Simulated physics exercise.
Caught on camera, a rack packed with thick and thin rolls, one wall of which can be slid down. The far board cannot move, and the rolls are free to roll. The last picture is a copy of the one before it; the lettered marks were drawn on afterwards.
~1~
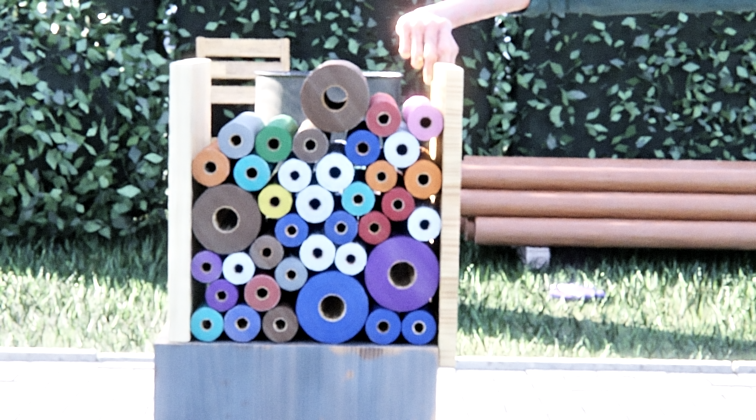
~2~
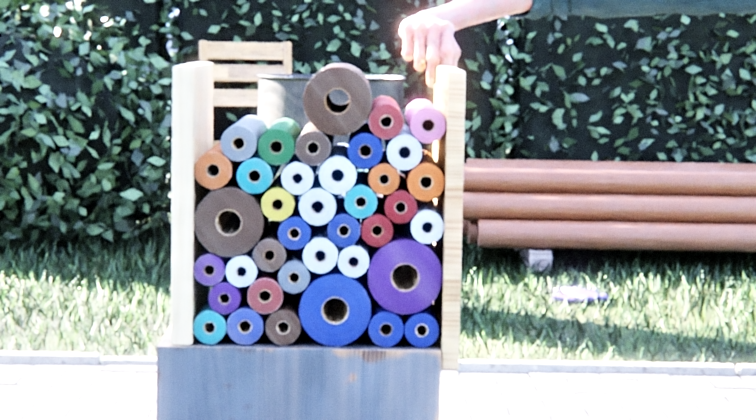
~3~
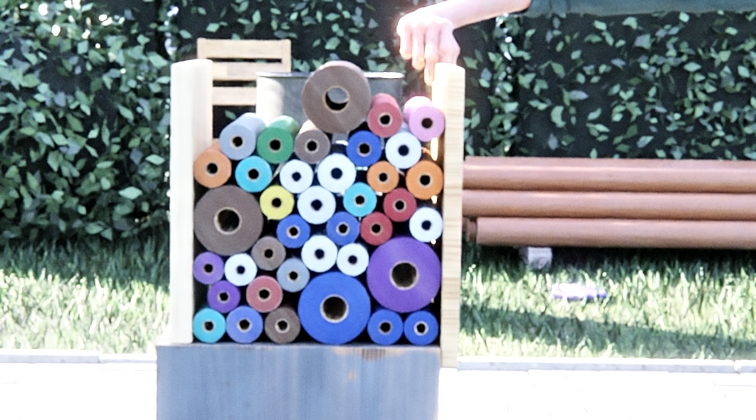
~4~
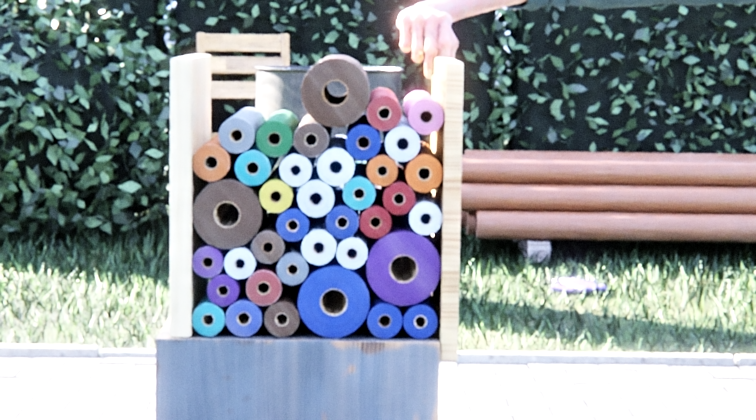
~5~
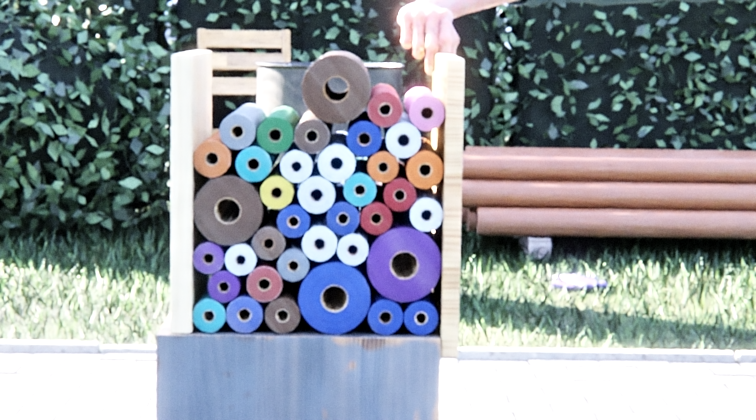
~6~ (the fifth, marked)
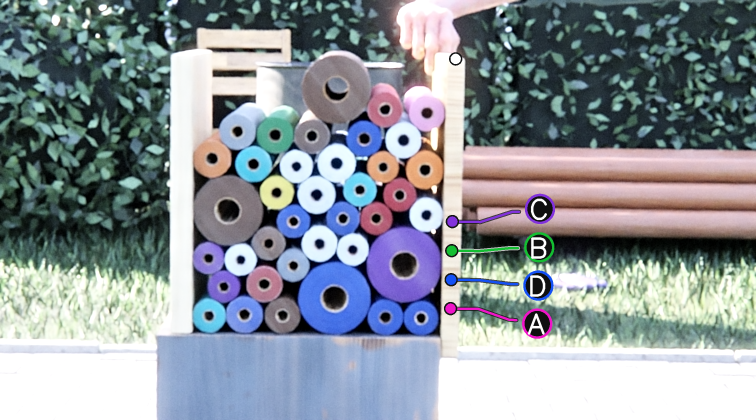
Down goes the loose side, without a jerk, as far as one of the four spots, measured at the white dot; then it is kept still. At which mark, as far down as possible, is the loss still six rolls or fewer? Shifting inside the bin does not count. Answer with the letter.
Stop at C.
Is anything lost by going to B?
Yes, at B.
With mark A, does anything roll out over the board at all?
Yes.
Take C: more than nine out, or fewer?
Fewer than nine.
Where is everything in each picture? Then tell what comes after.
A pink roll (425, 122); side board (444, 204); a turquoise roll (207, 325), in the first picture.
A turquoise roll (210, 328); a blue roll (422, 330), in the second picture.
A white roll (241, 270); a red roll (376, 229), in the third picture.
A red roll (399, 199); an orange roll (382, 171), in the fourth picture.
A white roll (403, 141); a pink roll (427, 113); side board (445, 195), in the fifth picture.
On the copy, A at (451, 308); B at (452, 250); C at (453, 222); D at (451, 279); the white dot at (456, 59).
On C. First, top of the board (445, 130).
Then, top of the board (443, 211).
Finally, top of the board (443, 221), four out over the board.
By contrast, A more than six out over the board; B more than six out over the board; D more than six out over the board.
